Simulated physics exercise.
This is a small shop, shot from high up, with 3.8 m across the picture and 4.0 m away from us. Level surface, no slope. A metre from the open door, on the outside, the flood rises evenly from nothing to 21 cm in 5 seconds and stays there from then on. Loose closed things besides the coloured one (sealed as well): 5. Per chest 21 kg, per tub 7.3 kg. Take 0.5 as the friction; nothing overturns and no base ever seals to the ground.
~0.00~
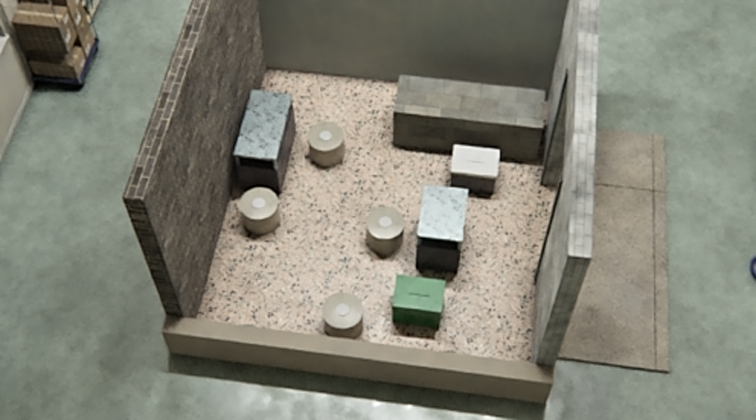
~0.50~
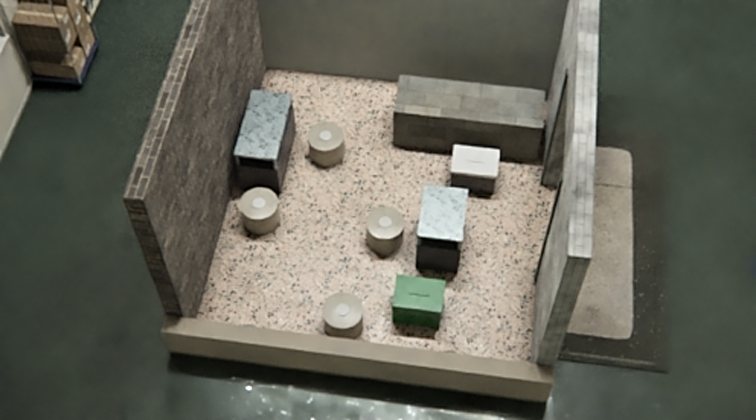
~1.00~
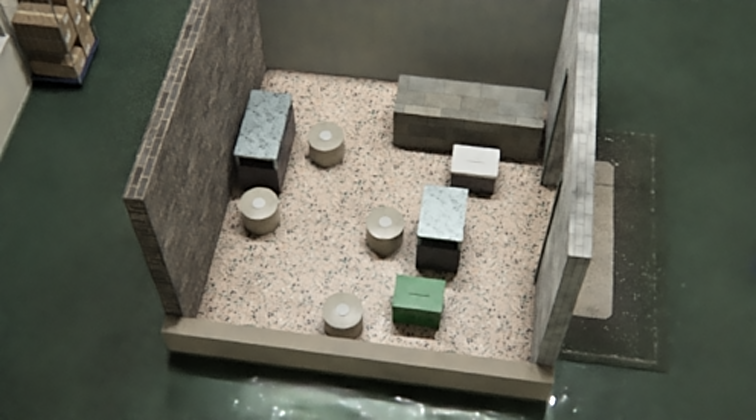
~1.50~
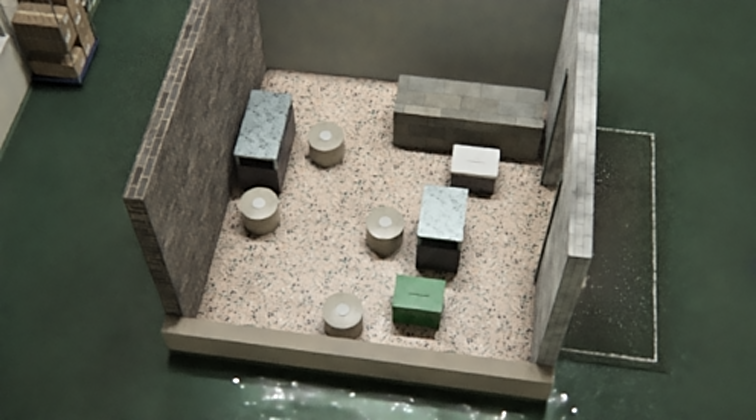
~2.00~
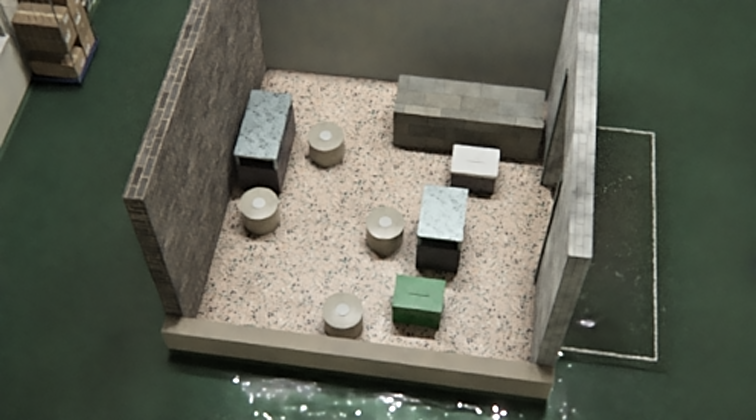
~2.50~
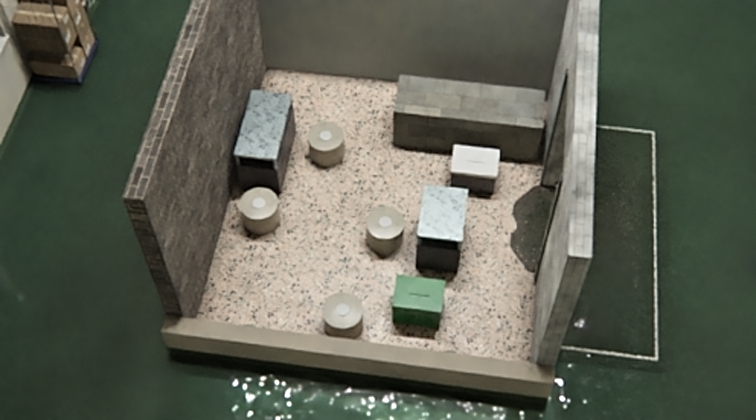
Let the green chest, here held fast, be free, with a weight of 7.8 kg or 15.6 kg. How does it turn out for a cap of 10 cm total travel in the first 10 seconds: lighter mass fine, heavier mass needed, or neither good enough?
It looks like only the bigger mass suffices.
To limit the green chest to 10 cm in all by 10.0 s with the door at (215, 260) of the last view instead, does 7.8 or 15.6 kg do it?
Then no mass works.
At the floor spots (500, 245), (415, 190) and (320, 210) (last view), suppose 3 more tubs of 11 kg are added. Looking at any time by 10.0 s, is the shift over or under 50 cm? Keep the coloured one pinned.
Above the mark, above the mark, above the mark.
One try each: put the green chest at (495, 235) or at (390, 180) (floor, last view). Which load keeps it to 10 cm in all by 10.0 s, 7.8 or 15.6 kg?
Well, at the first spot no weight will do, and at the second no weight will do.
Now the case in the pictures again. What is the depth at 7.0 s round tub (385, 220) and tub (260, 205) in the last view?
Some 2 cm at the first, some 4 cm at the second.
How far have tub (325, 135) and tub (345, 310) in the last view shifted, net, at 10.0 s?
100 cm and 80 cm respectively.
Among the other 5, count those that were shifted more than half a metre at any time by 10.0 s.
Result: 4.
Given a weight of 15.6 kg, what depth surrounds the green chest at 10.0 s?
About 4 cm.
After 3.5 s the green chest would be 0 cm from its start with 7.8 kg and 0 cm from its start with 15.6 kg; 0 cm of water round it then.
After 4.5 s the green chest would be 0 cm from its start with 7.8 kg and 0 cm from its start with 15.6 kg; 1 cm of water round it then.
After 7.0 s the green chest would be 25 cm from its start with 7.8 kg and 0 cm from its start with 15.6 kg; 3 cm of water round it then.
After 10.0 s the green chest would be 77 cm from its start with 7.8 kg and 0 cm from its start with 15.6 kg; 4 cm of water round it then.
